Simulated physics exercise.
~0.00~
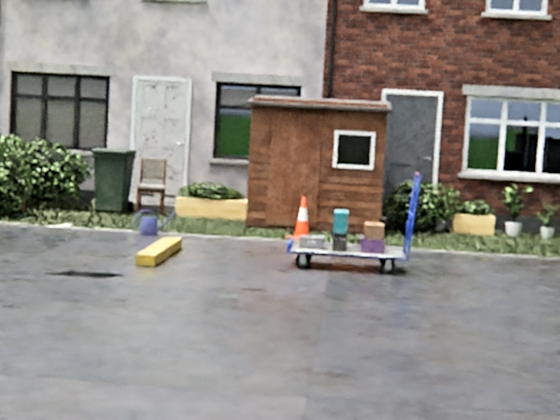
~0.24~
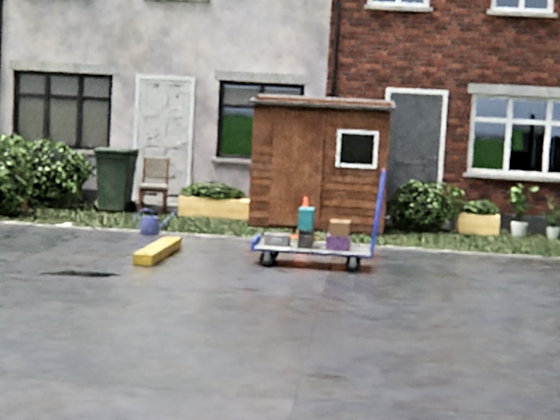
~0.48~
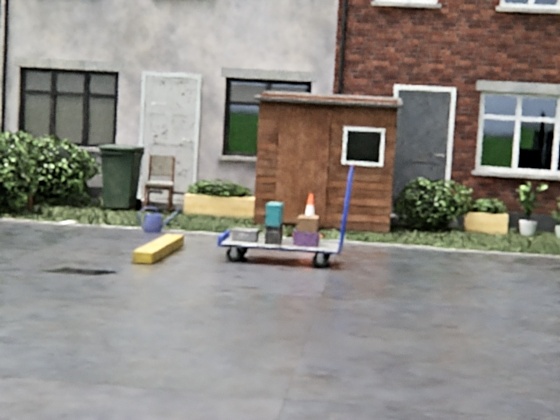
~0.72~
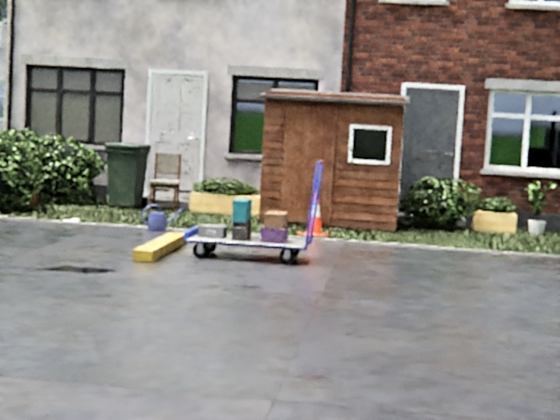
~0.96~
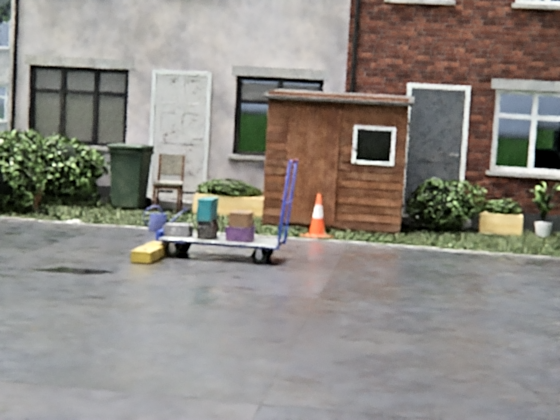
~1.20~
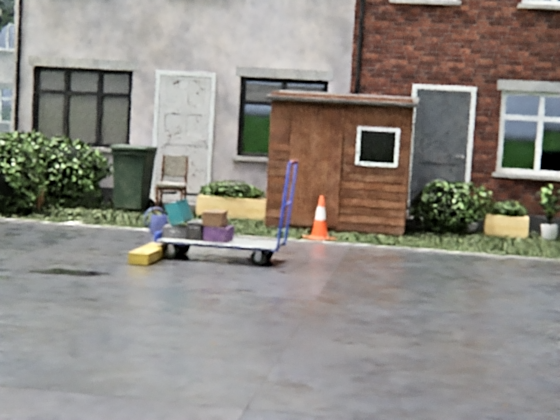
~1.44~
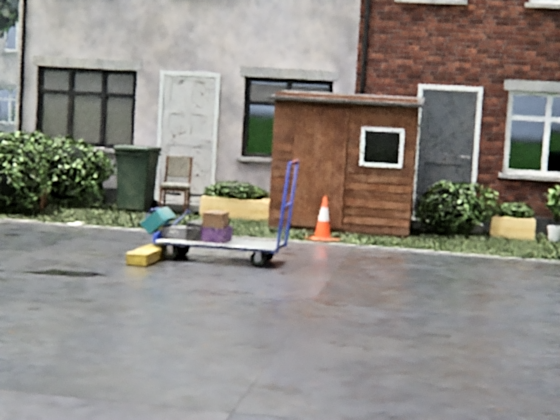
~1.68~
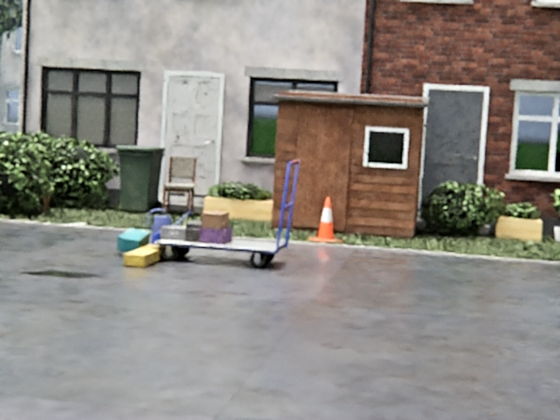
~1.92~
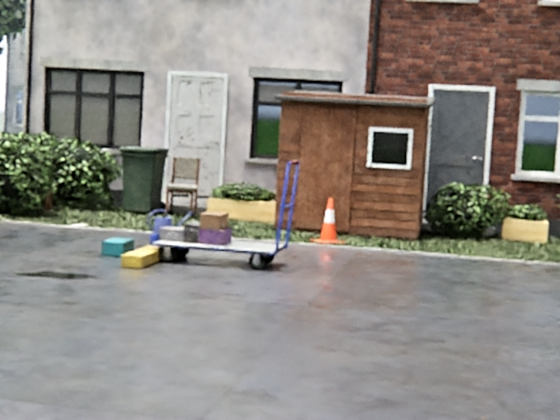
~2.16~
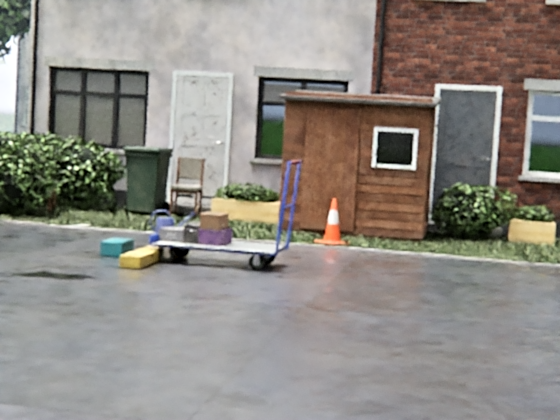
A flatbed trolley loaded with boxes rolled left across the wet ground until it stopped against a low yellow kerb, and the teal box on top tipped over the front and landed on the ground beyond, while the other boxes stayed aboard.
